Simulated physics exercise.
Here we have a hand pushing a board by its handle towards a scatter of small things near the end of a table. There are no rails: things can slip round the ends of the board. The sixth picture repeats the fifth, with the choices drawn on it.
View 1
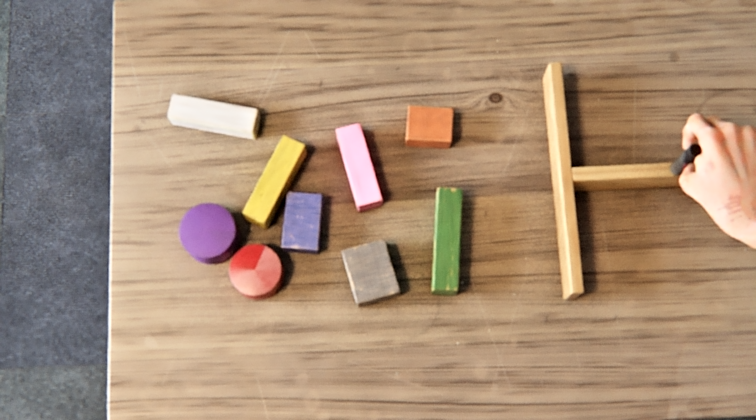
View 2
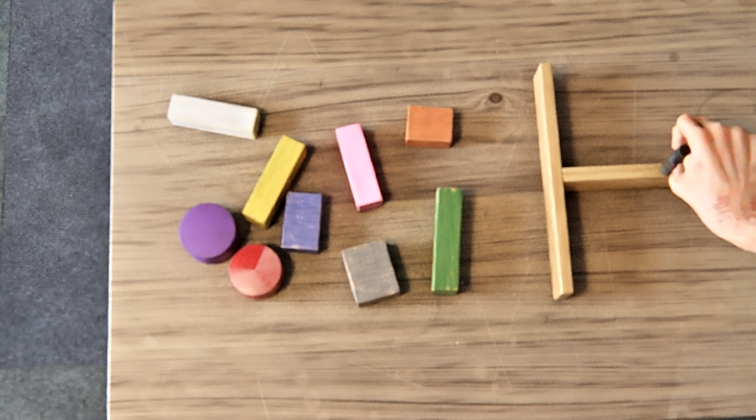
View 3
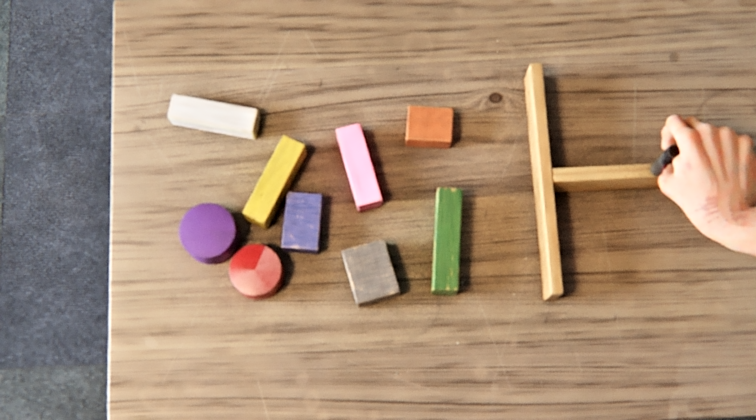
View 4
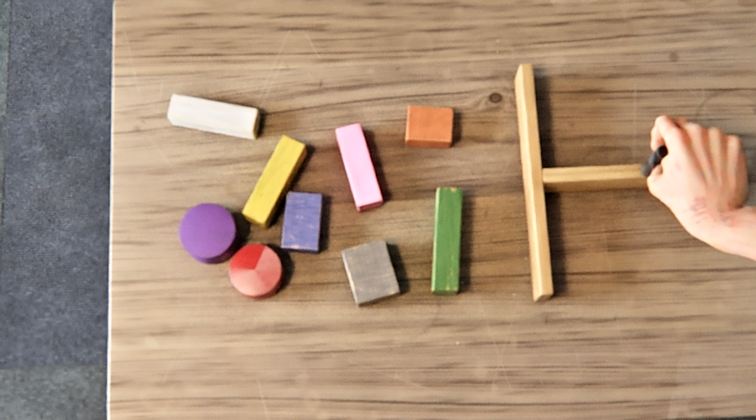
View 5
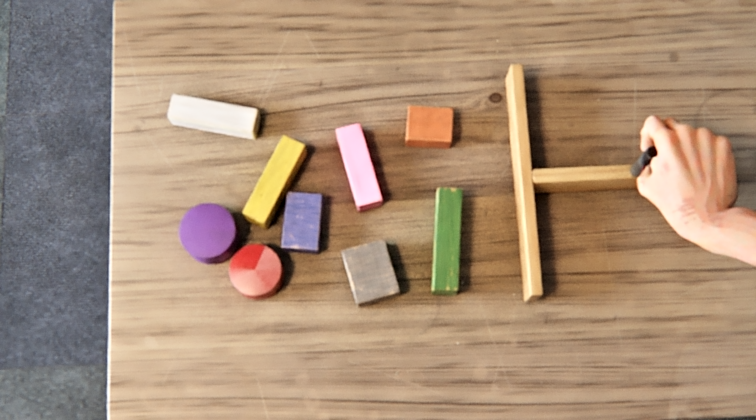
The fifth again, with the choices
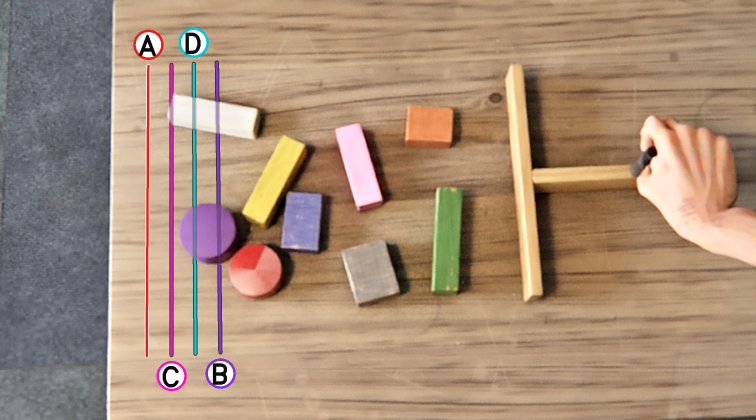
A hand holding a wooden T-shaped board by its handle slid it slowly a short way left across the table, toward a scatter of colourful blocks that stayed still, without touching any of them.
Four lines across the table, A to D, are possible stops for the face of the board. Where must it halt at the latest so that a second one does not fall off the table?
It should halt at B.
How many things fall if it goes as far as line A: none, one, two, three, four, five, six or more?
By then, six or more.
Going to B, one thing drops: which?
It is the purple tin.
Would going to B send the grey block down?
No.
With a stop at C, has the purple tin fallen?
Yes.
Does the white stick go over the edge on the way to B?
No.
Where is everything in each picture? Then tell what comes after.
In the first frame, orange block (429, 128); grey block (371, 274); white stick (215, 117).
In the second frame, board (557, 175); blue block (303, 223).
In the third frame, board (546, 175); yellow bar (276, 183).
In the fourth frame, board (536, 176); pink stick (359, 168).
In the fifth frame, board (527, 176); orange block (429, 128); grey block (371, 274); white stick (215, 117).
On the marked copy, A at (148, 206); B at (219, 202); C at (172, 205); D at (195, 204).
With B. Early on, board (416, 181); grey block (366, 273); orange block (383, 130).
Further on, board (305, 187); purple tin (166, 246); yellow bar (202, 181).
At the end, board (218, 191); purple tin over the edge; yellow bar (116, 184); one fallen.
As for the rest, A drops seven; C drops five; D drops four.
